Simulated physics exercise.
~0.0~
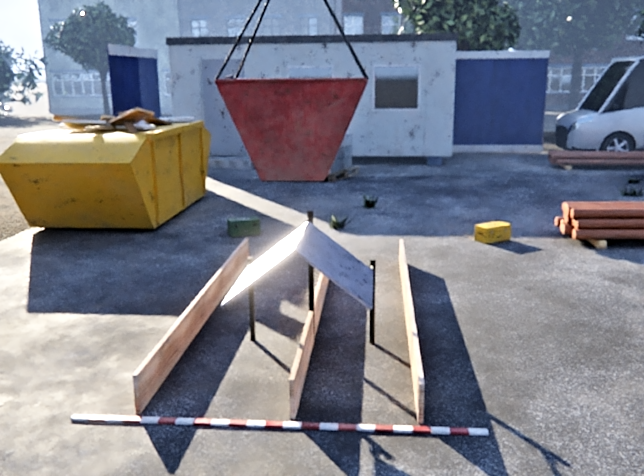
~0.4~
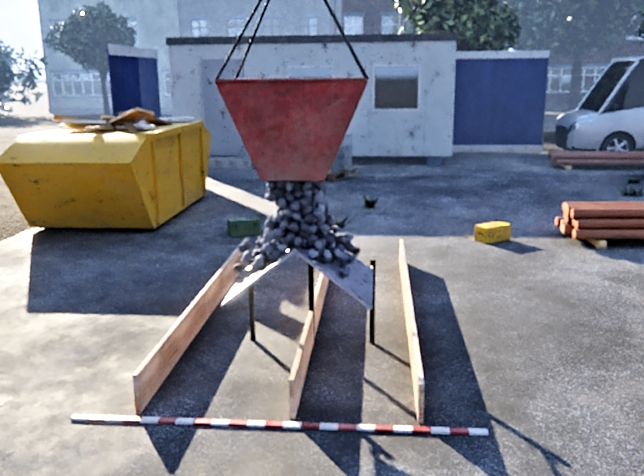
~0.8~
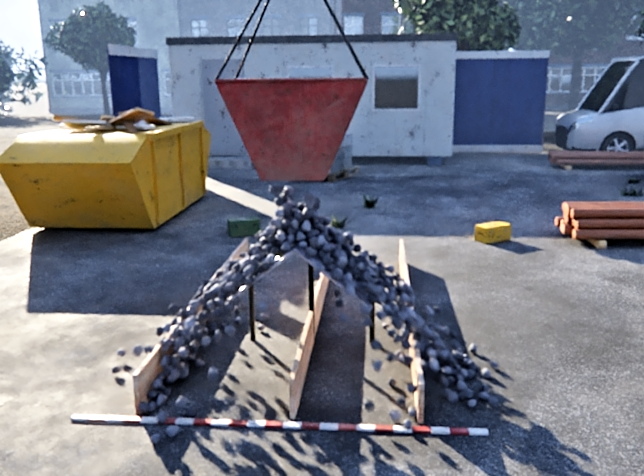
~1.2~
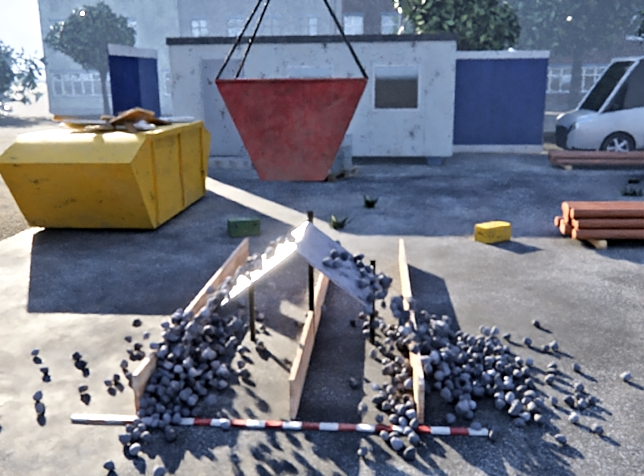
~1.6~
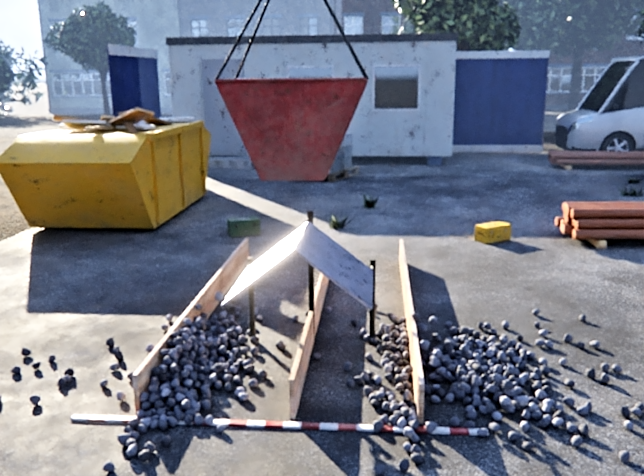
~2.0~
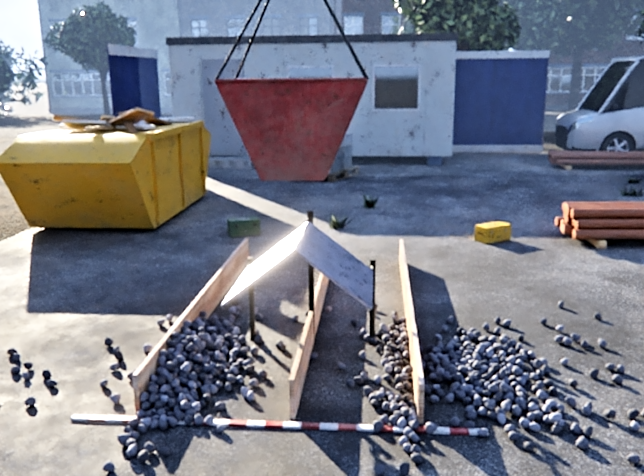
In a paved yard with a yellow waste container, a pale low building and a parked van, a red skip hangs still above a peaked steel roof and three wooden planks. Dark round stones pour from the bottom of the skip and heap up on the peak. They split and slide down both slopes, some tumbling over the planks as the skip empties. The last stones leave the steel, and the piles spread and settle. About half lie in the left bay, many rest beyond the right plank, fewer sit in the right bay, and a few are scattered at far left.
